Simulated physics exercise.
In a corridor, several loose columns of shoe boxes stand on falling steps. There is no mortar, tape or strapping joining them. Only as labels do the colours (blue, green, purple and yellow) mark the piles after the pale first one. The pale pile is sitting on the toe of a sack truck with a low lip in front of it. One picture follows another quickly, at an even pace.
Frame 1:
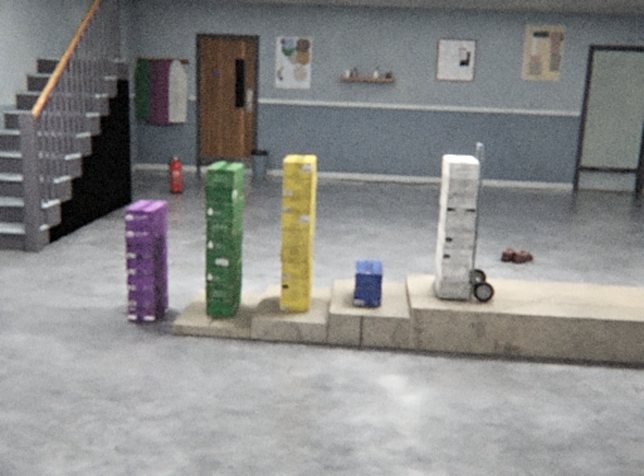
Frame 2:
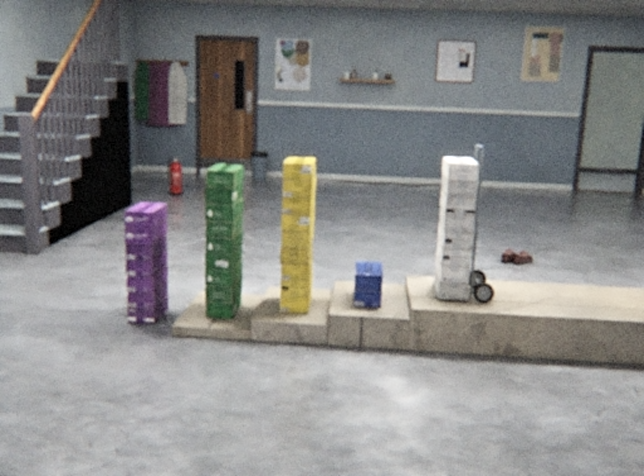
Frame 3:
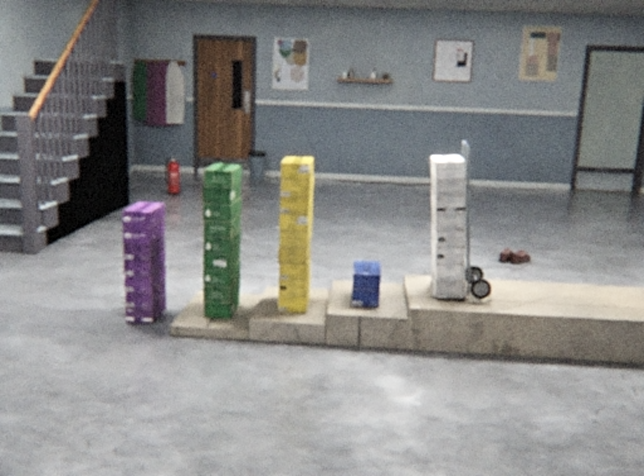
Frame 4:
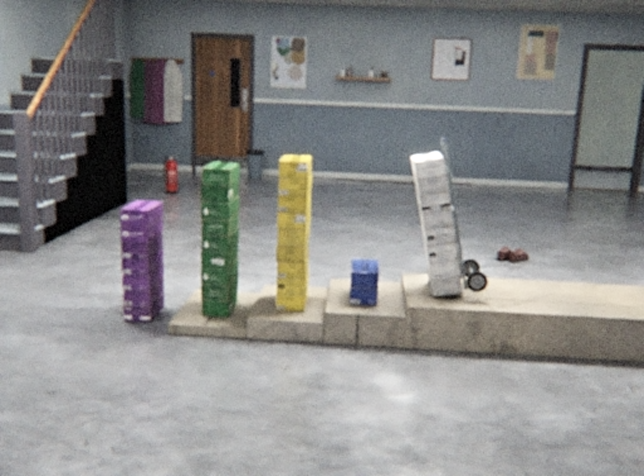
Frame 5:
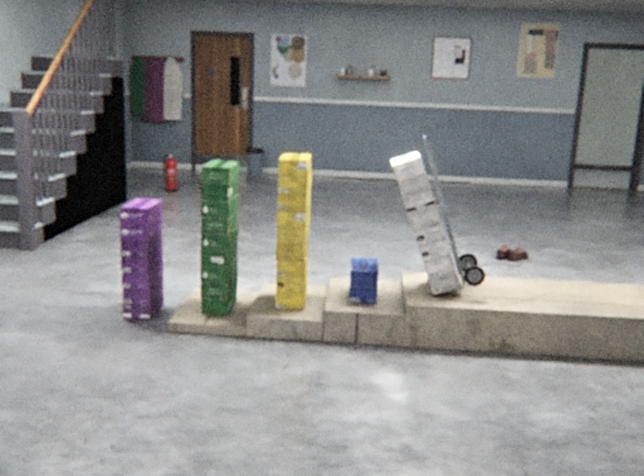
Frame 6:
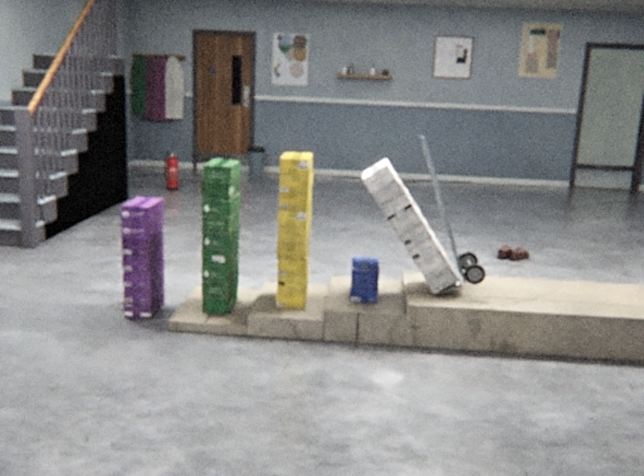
The white stack of boxes tilts left with its hand truck, then leans away from it.
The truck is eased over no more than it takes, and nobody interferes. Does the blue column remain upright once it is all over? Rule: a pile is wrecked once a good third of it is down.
Yes.
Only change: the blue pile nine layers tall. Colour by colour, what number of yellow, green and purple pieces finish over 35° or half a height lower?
Going pile by pile: Yellow 9, green 9, purple 6.
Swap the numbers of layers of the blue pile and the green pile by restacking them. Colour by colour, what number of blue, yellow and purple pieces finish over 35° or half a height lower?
Per pile: Blue 8; yellow 8; purple 5.
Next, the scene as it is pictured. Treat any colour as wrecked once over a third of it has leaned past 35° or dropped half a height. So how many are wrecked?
Count: 0.
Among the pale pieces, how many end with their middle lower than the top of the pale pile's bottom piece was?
5 of them.
Soon after the last picture, 8 of the pale pile down; none of the 2 blue boxes down (0 of 27 in all colours); top blue box unmoved.
A little later, 8 of the pale pile down; none of the 2 blue boxes down (0 of 27 in all colours); top blue box unmoved; top yellow box shifted a little.
At rest, 8 of the pale pile down; none of the 2 blue boxes down (0 of 27 in all colours); top blue box unmoved; top yellow box shifted a little. As the last picture would show them, middles, top blue box near (364, 271), top yellow box near (294, 164).
